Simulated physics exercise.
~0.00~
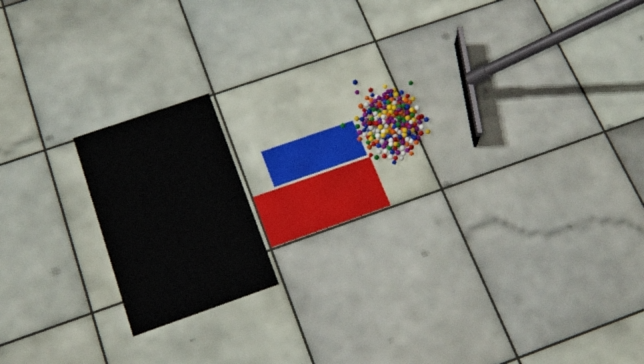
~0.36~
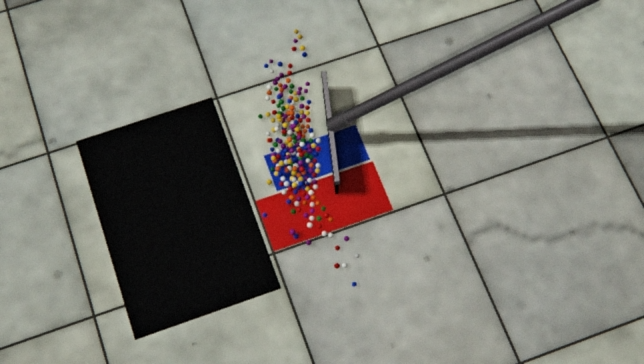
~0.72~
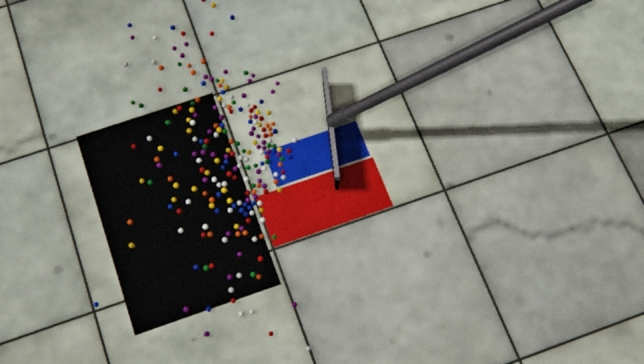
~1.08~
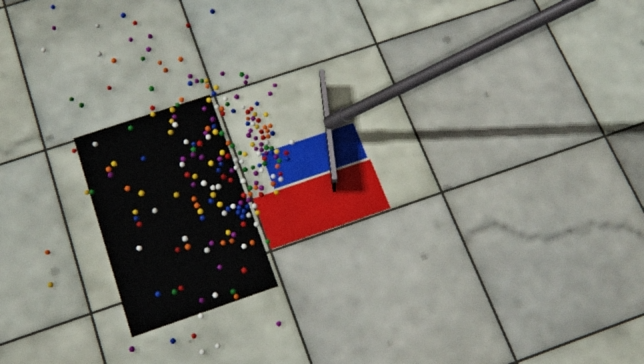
A tight pile of colourful beads was shoved leftwards by a squeegee, which stopped over the blue and red mats while the beads kept spreading, ending up scattered across the black mat and the tiles around it, with a few still on the blue.
